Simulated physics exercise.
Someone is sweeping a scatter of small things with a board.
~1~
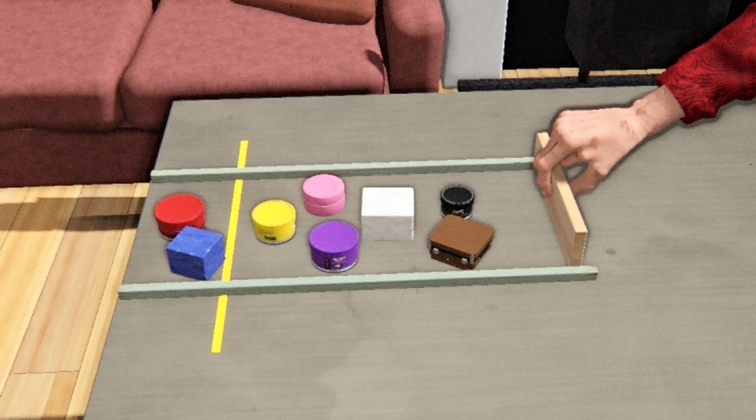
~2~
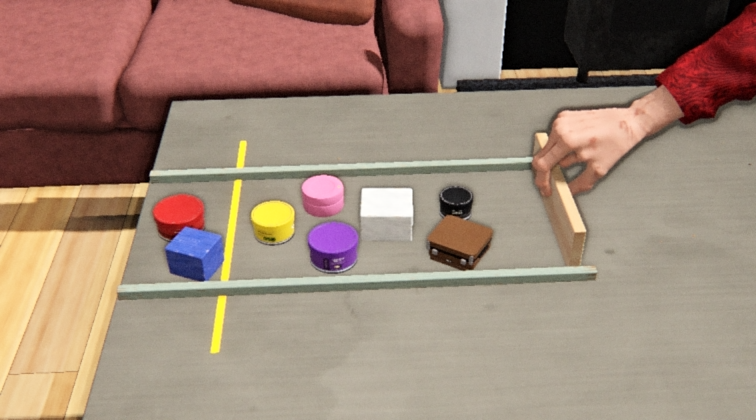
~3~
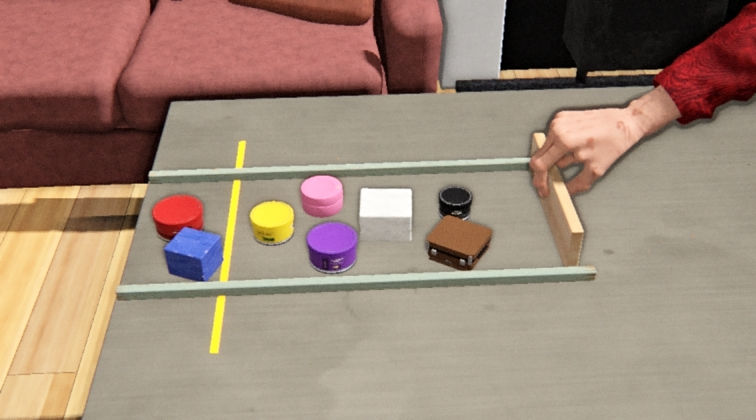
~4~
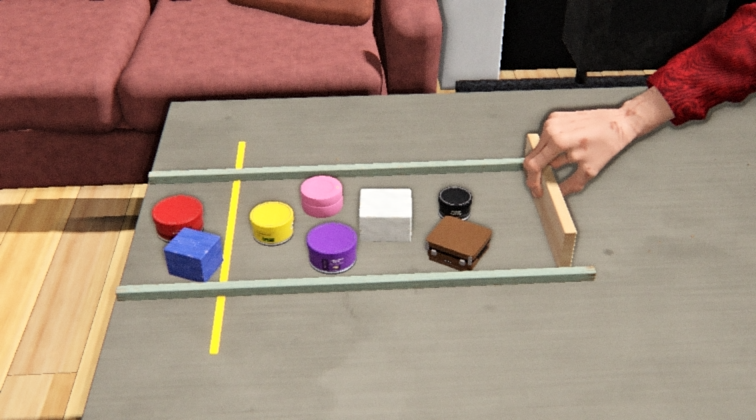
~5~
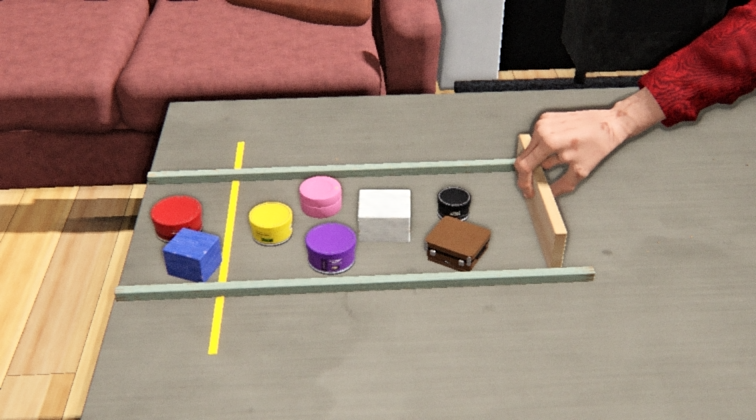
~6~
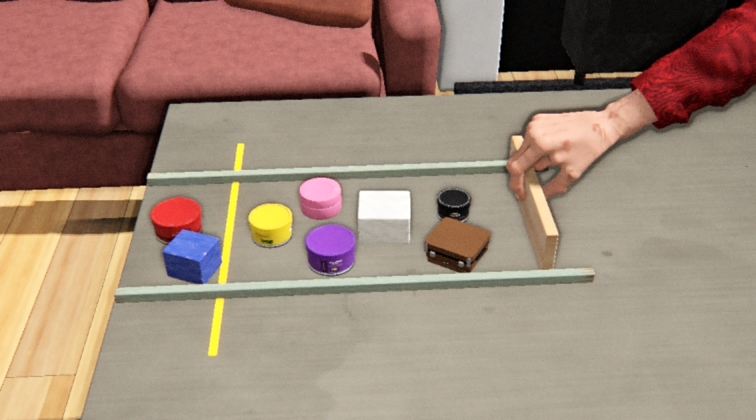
A wooden board held upright by a hand slides a short way left between two pale rails on a gray table, while the tins, blocks, black pot and brown case ahead of it, around a yellow tape line, stay in place.
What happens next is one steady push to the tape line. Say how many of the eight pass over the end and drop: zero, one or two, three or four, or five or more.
The count is one or two.
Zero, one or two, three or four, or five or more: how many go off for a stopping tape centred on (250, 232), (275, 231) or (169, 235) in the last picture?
Zero; none; three or four.
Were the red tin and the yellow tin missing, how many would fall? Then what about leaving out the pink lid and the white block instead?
The number fallen is 1, and in the other try 1.
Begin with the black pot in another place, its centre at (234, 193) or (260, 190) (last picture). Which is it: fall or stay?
Taking the two places in turn: It doesn't drop, then it doesn't drop.
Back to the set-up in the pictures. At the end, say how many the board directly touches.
That comes to 4.
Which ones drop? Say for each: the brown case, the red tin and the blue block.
Outcome per object - brown case: Kept / red tin: Kept / blue block: Lost.
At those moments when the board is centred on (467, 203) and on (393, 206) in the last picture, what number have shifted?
2 and 5.
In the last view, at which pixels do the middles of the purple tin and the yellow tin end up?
The purple tin finishes at (144, 268); the yellow tin finishes at (135, 242).
Soon after, none off yet; red tin at rest near (177, 222); blue block at rest near (193, 257); yellow tin at rest near (271, 226).
After that, none off yet; red tin at rest near (177, 222); blue block at rest near (193, 257); yellow tin moving near (259, 228).
And then, none off yet; red tin displaced a little near (164, 219); blue block displaced about its own width near (157, 260); yellow tin displaced well along near (188, 239).
In the end, the number that fall off is one or two; gone, blue block.
